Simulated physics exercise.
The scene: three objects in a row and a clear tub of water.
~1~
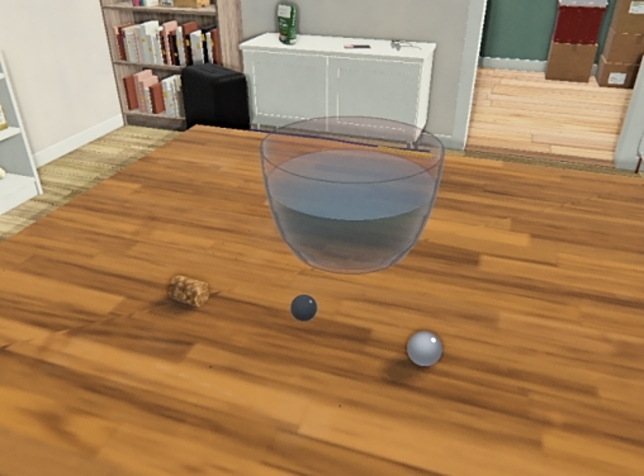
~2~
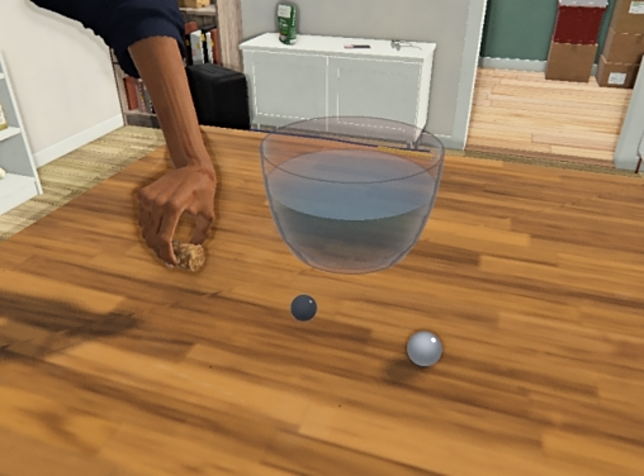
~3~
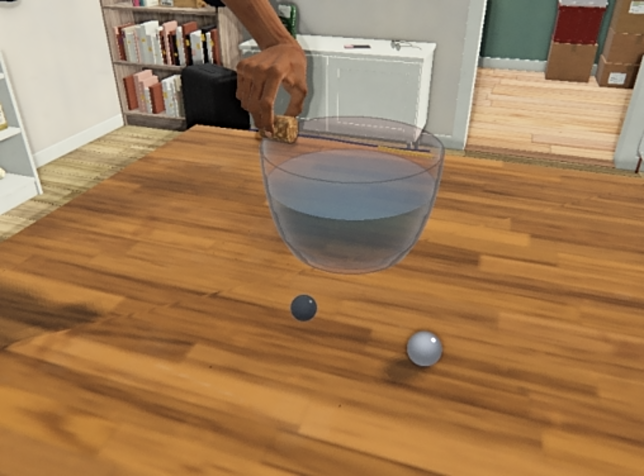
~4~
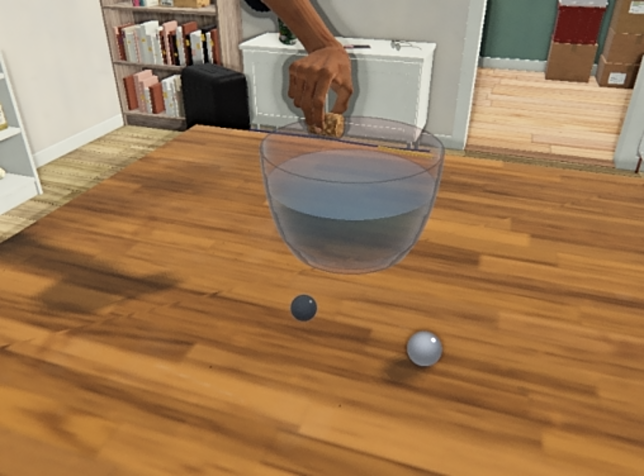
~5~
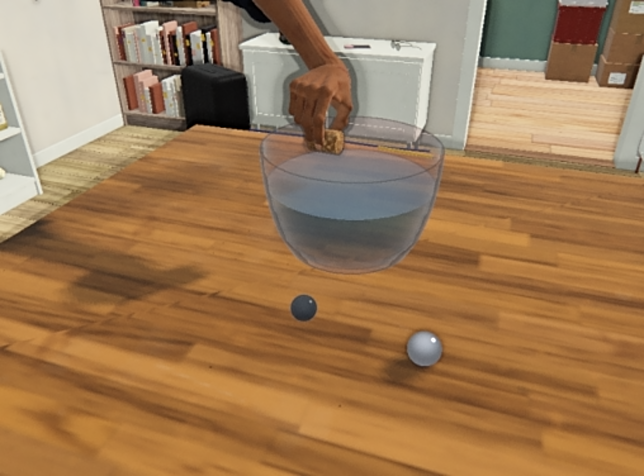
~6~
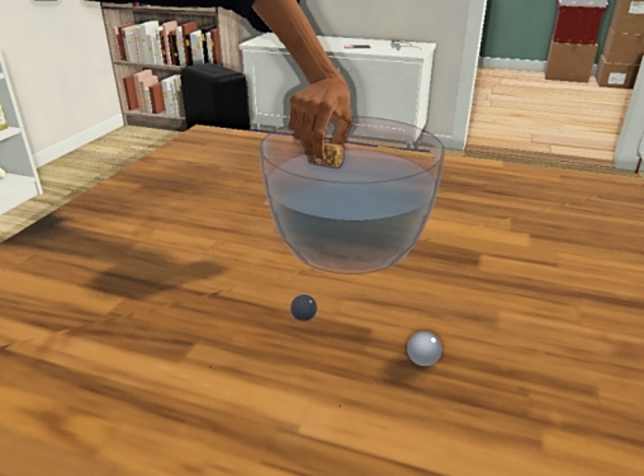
The footage shows a cork, a dark glass marble and a shiny steel ball near a clear tub of water on a wooden surface. A hand picks up the cork, carries it right over the tub, and lowers it toward the water.
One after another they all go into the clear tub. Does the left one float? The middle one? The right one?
From the left: It floats, it sinks, it sinks.
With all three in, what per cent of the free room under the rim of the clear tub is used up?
Near 2 in a hundred.
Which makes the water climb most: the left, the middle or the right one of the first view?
It is the right one.
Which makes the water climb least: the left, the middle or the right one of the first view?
It is the left one.
Shortly, the cork bobs at the top.
Then, the glass marble ends at the bottom.
At the finish, the steel ball ends at the bottom; afloat, cork.
